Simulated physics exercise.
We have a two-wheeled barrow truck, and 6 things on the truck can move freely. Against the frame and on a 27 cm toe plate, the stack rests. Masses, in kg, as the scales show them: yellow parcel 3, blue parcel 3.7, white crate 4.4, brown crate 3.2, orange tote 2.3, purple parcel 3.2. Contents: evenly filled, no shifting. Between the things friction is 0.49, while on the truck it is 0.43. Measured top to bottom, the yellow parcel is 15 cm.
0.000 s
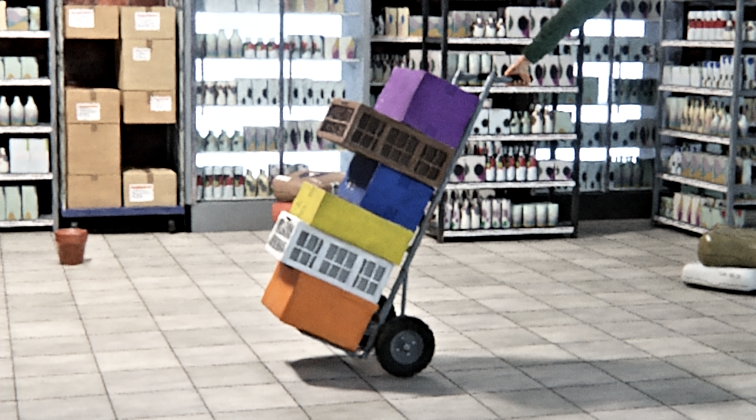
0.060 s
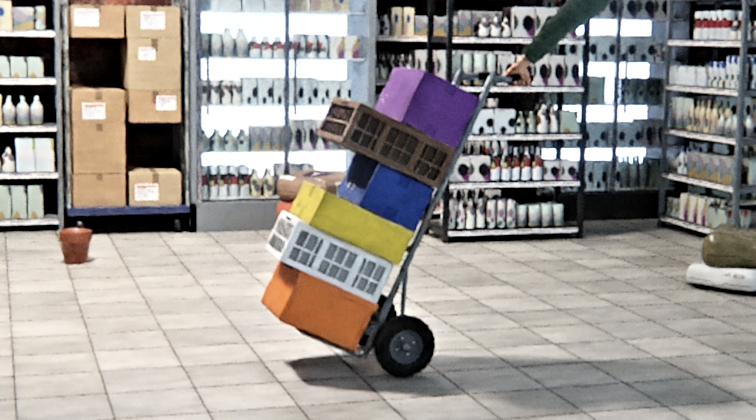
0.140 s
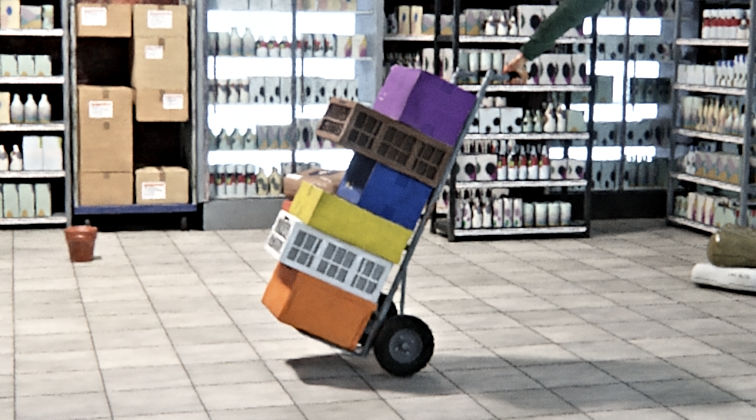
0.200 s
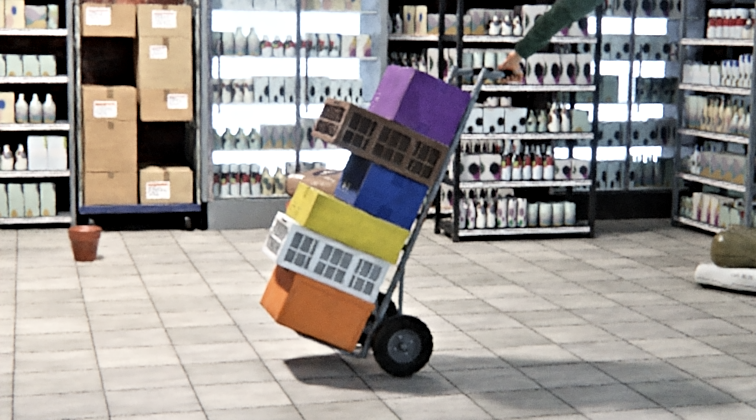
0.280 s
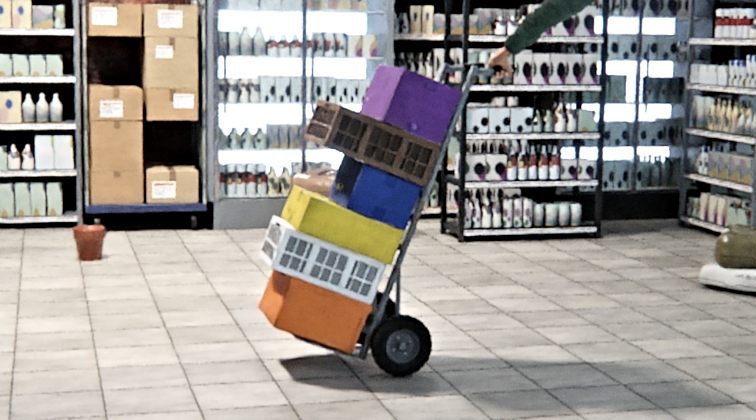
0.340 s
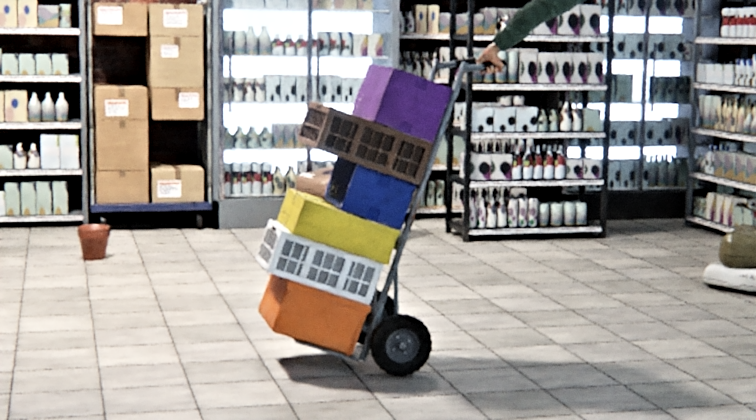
In a store aisle, a hand gradually tilts a loaded two-wheeled hand truck more upright.
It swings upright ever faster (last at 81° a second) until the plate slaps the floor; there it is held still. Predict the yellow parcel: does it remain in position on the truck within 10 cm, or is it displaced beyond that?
It loses its position.
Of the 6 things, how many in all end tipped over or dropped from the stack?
Total count: 6.
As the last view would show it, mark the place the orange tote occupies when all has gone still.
Close to pixel (239, 324) in the final view.
Around 0.84 s, truck upright; yellow parcel tipped 13° against what carries it near (279, 247); purple parcel tipped 14° against what carries it; brown crate tipped 14° against what carries it.
Around 1.24 s, truck upright; brown crate and purple parcel now dropped from the stack; yellow parcel tipped 39° against what carries it near (224, 255); blue parcel tipped 39° against what carries it.
Around 1.44 s, truck upright; yellow parcel, blue parcel and white crate now dropped from the stack; orange tote tipped 63° against what carries it.
Around 1.74 s, truck upright; orange tote on its side.
Finally (3.2 s), dropped from the stack, yellow parcel, blue parcel, white crate, brown crate and purple parcel; on their side or leaning hard on the truck, orange tote. In the last view, yellow parcel near (139, 321).
